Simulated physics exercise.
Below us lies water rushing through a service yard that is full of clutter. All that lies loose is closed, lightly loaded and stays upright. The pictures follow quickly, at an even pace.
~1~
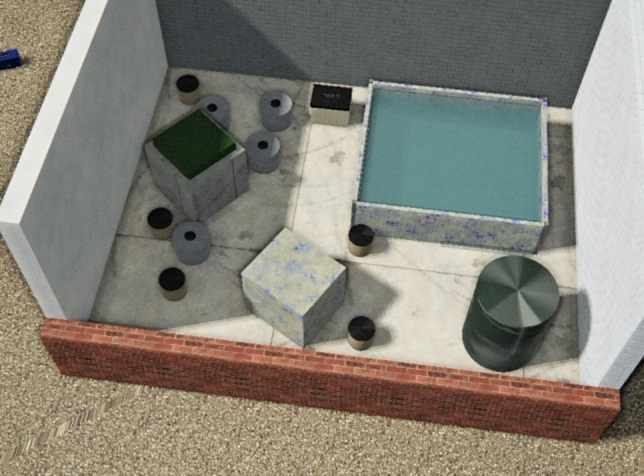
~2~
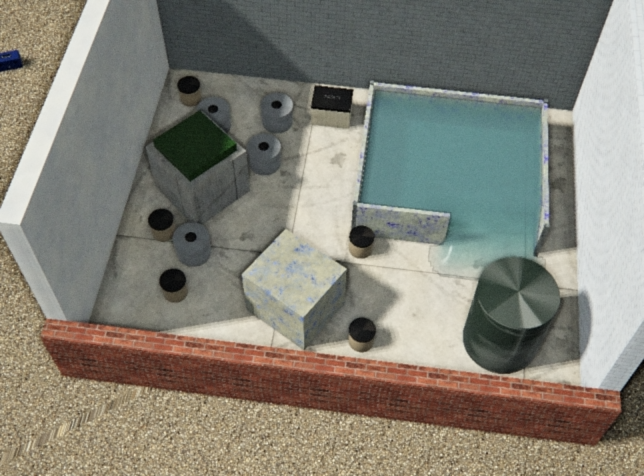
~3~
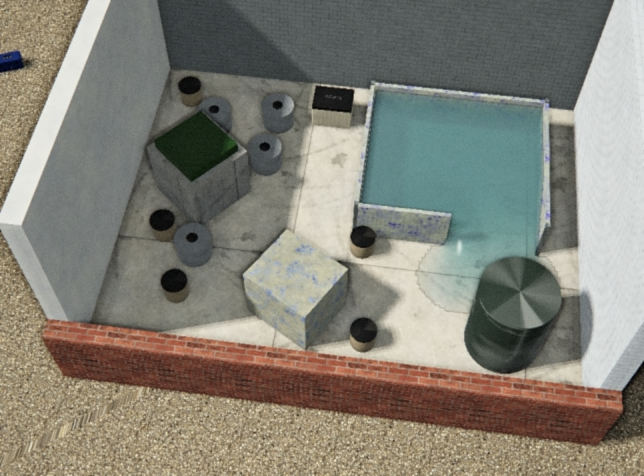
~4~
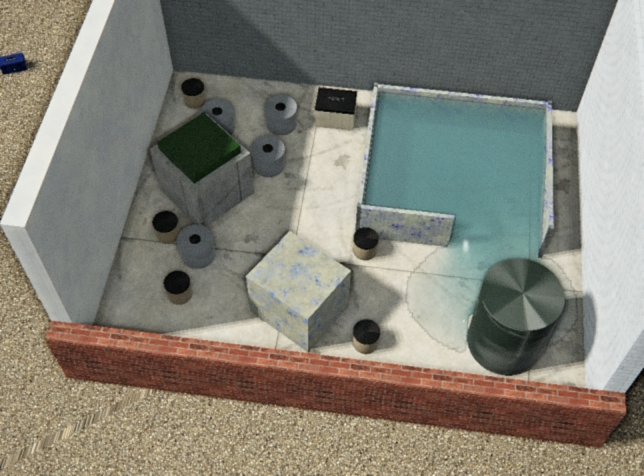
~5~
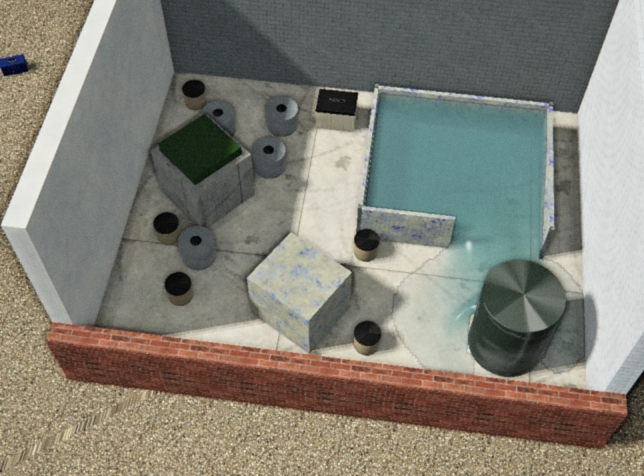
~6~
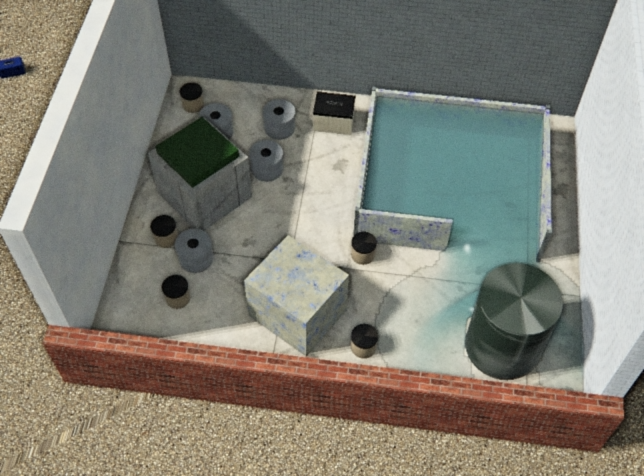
Water spreading from a raised pool through a gap in its front wall, across a cluttered walled yard where nothing else shifts.
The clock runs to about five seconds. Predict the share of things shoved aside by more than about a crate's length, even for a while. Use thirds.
Share: From one to two thirds.
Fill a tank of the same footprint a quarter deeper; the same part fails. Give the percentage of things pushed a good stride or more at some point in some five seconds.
Some 60 per cent.
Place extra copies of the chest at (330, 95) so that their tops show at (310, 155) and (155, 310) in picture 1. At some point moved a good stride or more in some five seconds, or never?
In turn: No, shifted that much.
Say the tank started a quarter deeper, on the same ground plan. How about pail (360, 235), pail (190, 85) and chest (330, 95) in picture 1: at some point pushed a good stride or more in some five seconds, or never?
One after the other: Moved that far, no, never so far.
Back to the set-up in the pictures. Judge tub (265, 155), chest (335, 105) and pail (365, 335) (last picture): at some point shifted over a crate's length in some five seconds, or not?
As listed: Pushed that far, no, swept aside.
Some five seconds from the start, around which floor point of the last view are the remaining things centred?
Near (233, 172).
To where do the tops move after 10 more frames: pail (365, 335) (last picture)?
Roughly at (261, 337).
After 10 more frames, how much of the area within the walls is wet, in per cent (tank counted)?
Some 50 per cent.
A moment on, 0 of 10 are well off their spots; 0 afloat.
Next, 1 of 10 are well off their spots; 1 afloat.
Later, 2 of 10 are well off their spots; 3 afloat.
In the end, 4 of 10 are well off their spots, and 4 have been at some point; 7 afloat.
